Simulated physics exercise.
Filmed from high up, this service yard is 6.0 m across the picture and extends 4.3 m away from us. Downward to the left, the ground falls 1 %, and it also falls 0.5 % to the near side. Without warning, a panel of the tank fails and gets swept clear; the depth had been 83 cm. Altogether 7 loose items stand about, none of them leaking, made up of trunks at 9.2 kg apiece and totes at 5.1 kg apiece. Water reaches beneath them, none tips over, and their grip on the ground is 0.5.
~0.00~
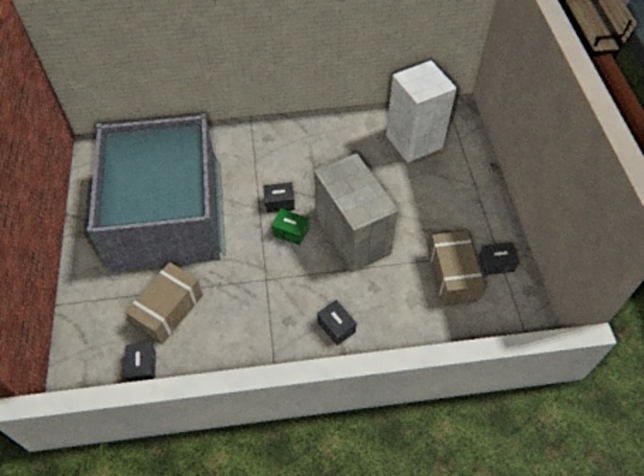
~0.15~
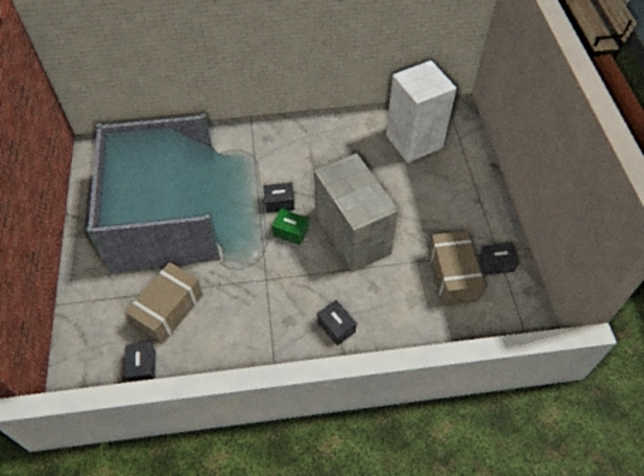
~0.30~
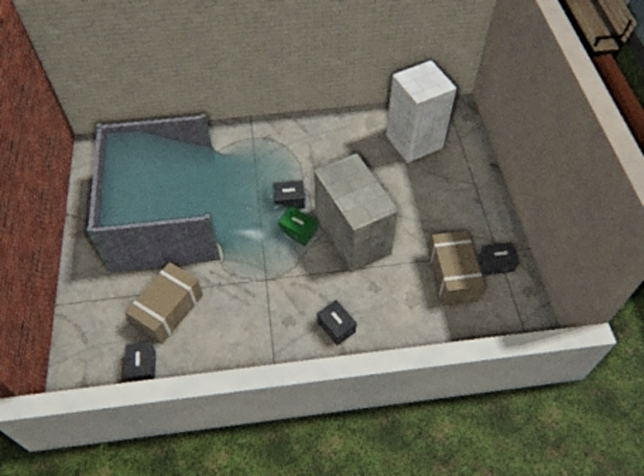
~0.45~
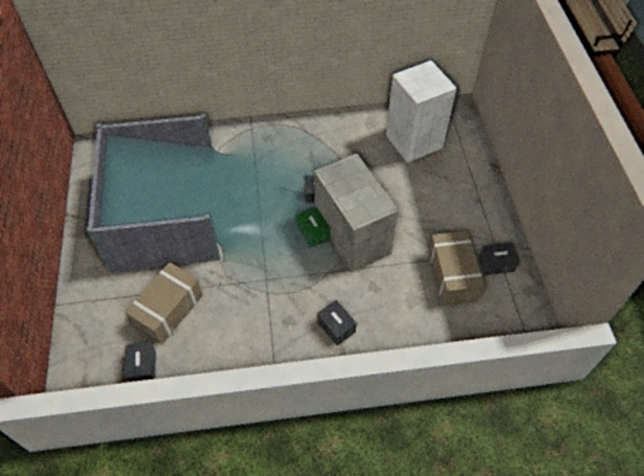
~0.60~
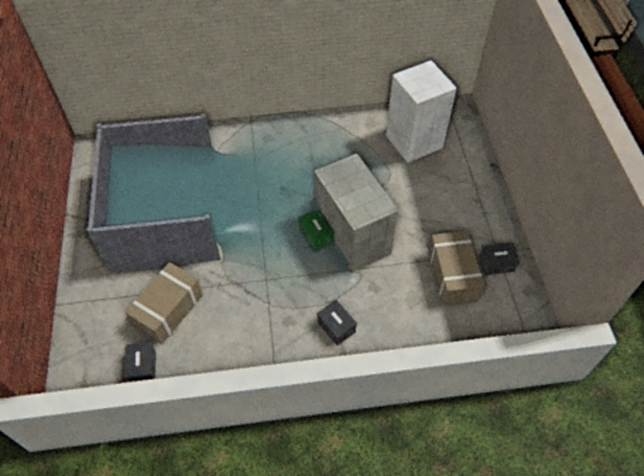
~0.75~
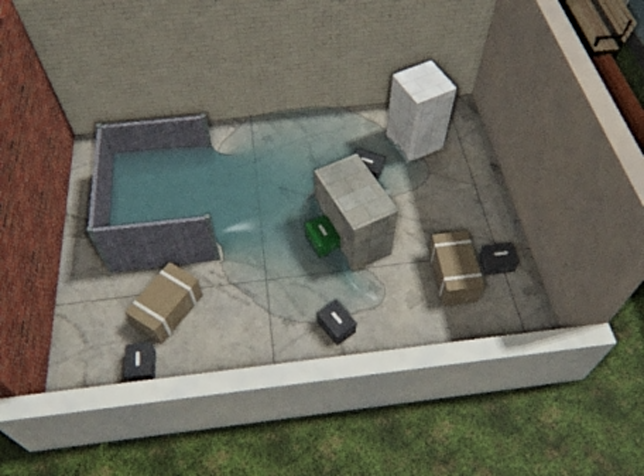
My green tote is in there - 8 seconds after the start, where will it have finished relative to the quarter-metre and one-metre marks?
It finishes past the one-metre mark.
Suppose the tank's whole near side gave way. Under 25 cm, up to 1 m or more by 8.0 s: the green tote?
If that happened, the green tote creeps a small distance.
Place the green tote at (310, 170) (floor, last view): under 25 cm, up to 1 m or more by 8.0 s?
Well, it is shoved a long way.
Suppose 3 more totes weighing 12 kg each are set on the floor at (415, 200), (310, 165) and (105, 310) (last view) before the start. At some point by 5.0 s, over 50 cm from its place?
In sequence: Goes beyond; goes beyond; stays within.
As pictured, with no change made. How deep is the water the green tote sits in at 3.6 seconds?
Depth approx. 18 cm.
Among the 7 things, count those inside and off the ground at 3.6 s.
At that instant the tally stands at 4.
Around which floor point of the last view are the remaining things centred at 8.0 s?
They average out to somewhere around (145, 278).
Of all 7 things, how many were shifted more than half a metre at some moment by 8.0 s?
7.
After 1.6 s the green tote is near (432, 339), 2.4 m from its start, afloat; 2 afloat.
After 3.6 s the green tote is near (530, 321), 3.2 m from its start, afloat; 4 afloat.
After 5.6 s the green tote is near (454, 286), 2.2 m from its start, afloat; 5 afloat.
After 8.0 s the green tote is near (392, 255), 1.4 m from its start, afloat; 7 afloat.
